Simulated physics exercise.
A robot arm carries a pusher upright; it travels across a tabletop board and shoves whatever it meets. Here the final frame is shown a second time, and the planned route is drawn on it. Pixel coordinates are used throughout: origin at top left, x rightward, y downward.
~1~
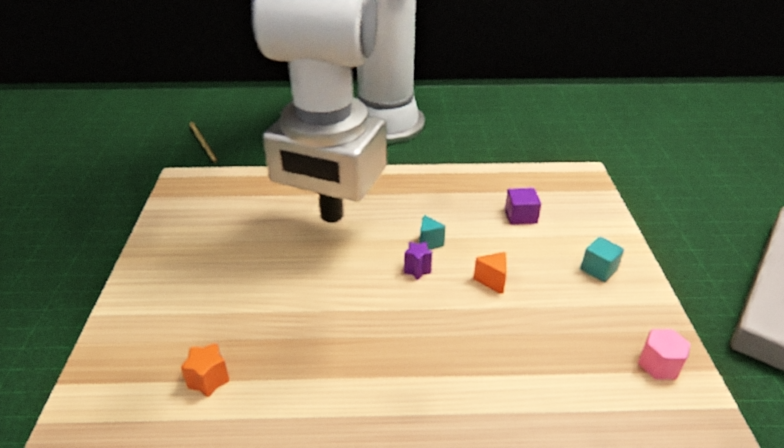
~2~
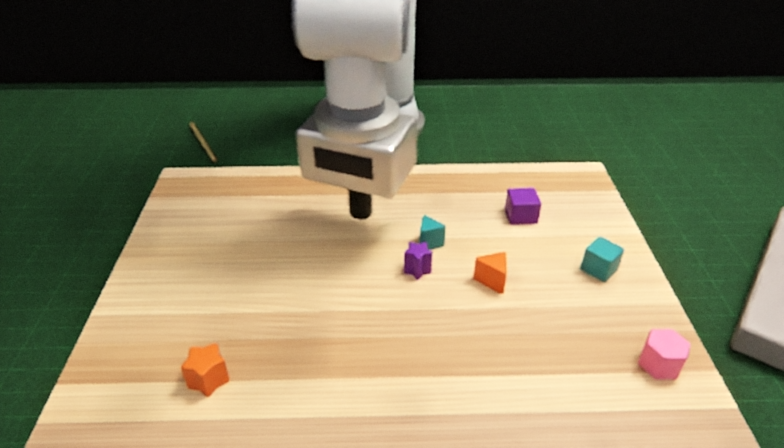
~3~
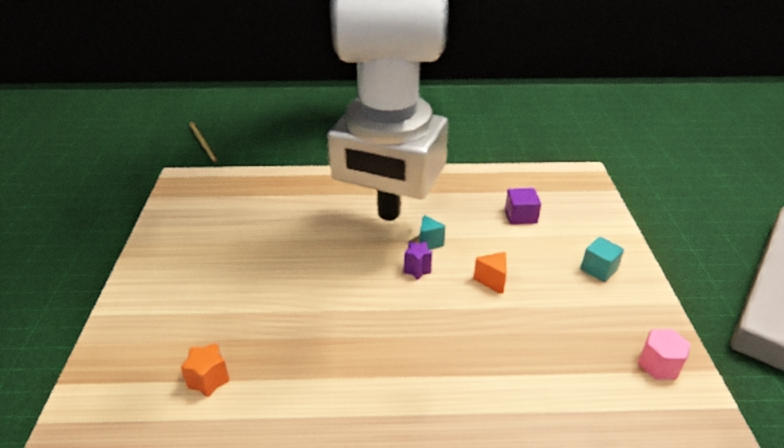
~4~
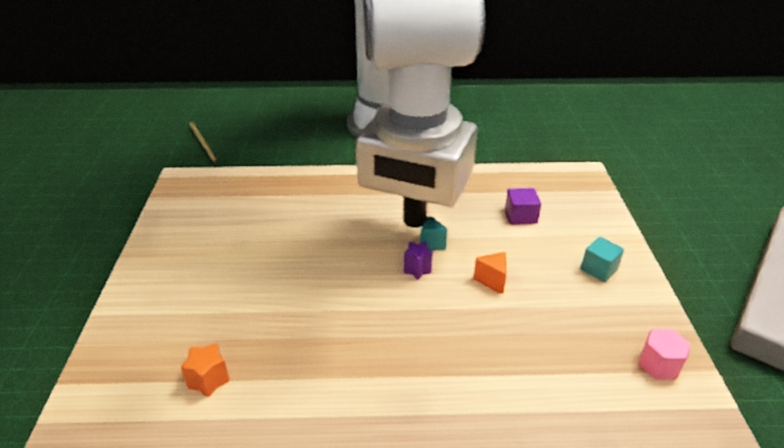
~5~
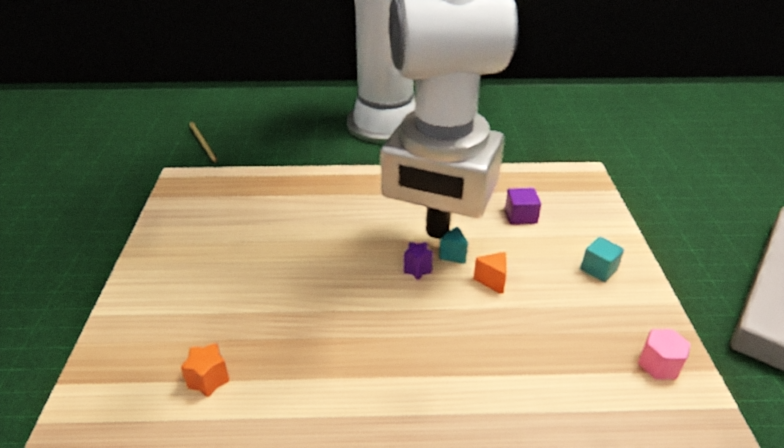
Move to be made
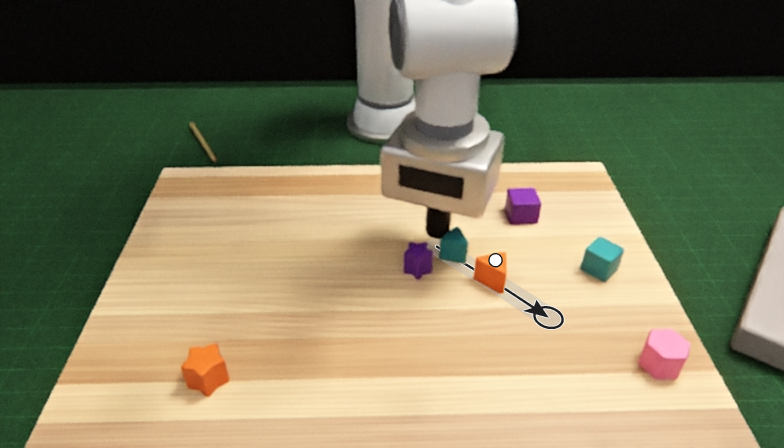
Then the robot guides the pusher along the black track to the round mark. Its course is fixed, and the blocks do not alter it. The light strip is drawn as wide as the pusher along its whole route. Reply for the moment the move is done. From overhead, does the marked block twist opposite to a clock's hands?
In short: No.
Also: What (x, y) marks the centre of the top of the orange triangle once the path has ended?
In the picture, it is at (562, 316).
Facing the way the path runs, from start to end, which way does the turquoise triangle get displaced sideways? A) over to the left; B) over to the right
Correct choice: A.
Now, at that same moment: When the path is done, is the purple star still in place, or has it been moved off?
It's unmoved.
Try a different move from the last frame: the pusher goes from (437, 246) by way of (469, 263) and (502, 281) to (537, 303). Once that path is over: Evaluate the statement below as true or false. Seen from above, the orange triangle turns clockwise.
It is true.
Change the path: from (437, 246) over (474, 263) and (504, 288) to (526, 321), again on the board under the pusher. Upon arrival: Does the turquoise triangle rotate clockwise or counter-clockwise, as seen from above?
Looking down, my answer is that the turquoise triangle rotates anticlockwise.
Path on the board, from (437, 246) directly to (548, 317); the dot is on the orange triangle.
The first path, step by step. One third of the way, pusher at (474, 253); turquoise triangle at (497, 252), turned 25° anticlockwise; orange triangle at (503, 267).
Two thirds of the way, pusher at (513, 277); turquoise triangle at (531, 262), turned 85° anticlockwise; orange triangle at (528, 288).
At the end, pusher at (552, 302); purple star in place; turquoise triangle at (536, 264), turned 105° anticlockwise; orange triangle at (562, 316), turned 25° clockwise.
